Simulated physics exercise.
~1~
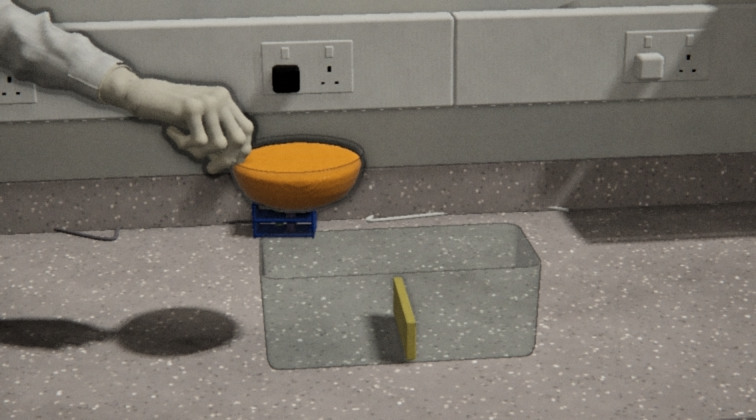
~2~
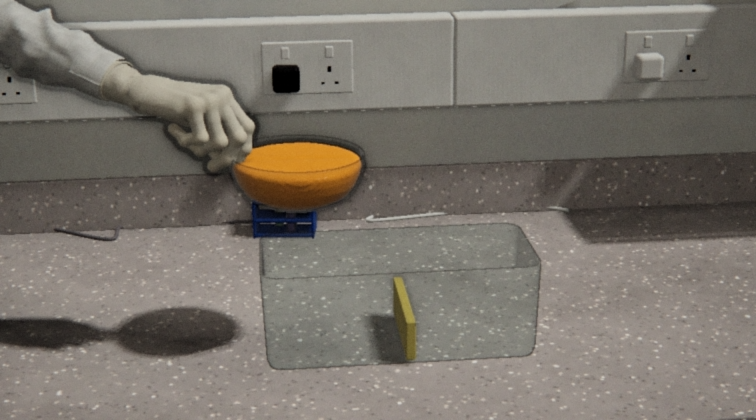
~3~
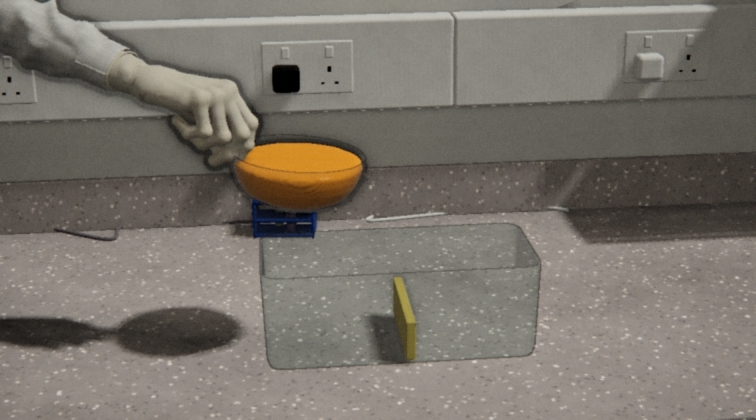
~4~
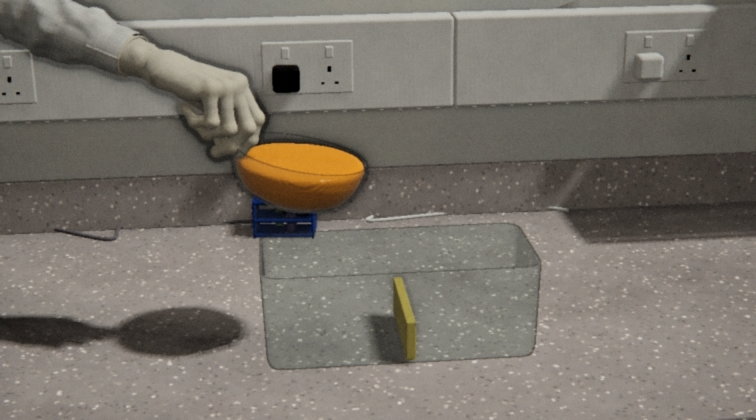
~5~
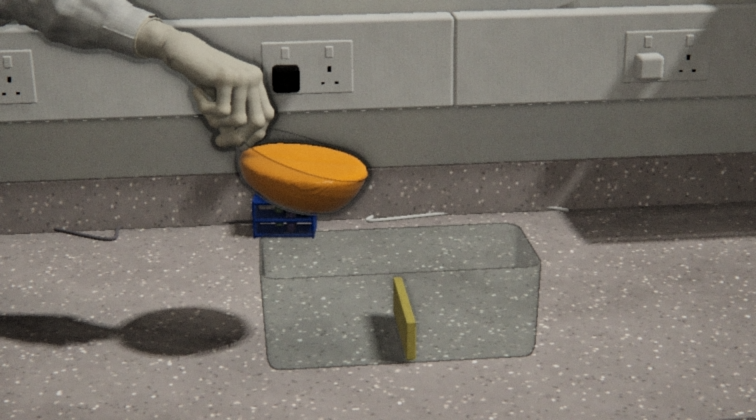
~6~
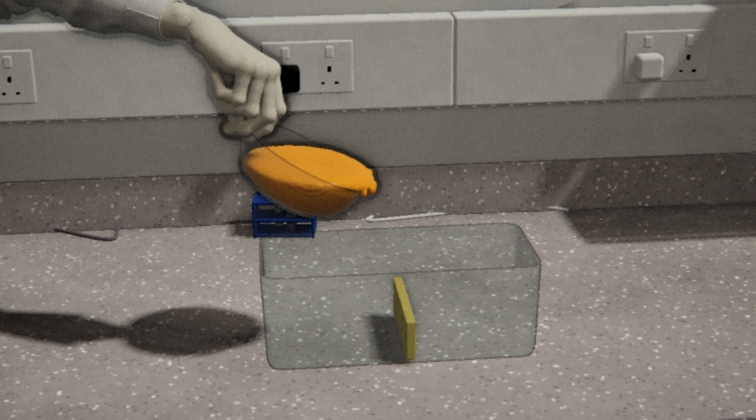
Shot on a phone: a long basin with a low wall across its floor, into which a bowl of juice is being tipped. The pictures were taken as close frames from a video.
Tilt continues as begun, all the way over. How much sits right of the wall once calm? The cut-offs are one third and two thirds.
The portion right of the wall will reach one third yet stay within two thirds.
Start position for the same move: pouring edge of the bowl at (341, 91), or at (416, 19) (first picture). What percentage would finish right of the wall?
About 40 per cent, then about 80 per cent.
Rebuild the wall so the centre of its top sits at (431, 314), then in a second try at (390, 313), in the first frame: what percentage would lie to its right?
Roughly 30 % and 65 %.
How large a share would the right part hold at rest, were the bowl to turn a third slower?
It comes to near 55 per cent.
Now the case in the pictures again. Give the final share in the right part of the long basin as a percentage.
Close to 45 per cent.
A moment on, the bowl is tipped on its side and 13 per cent is still to pour, 25 is left of the wall and 36 right of it.
Next, the bowl is tipped on its side and 1 per cent is still to pour, 49 is left of the wall and 45 right of it.
Then the bowl is tipped on its side and 0 per cent is still to pour, 51 is left of the wall and 46 right of it.
Later the bowl is tipped on its side and 0 per cent is still to pour, 51 is left of the wall and 46 right of it.
Finally, 51 per cent lies left of the wall, 46 right of it and 3 outside.
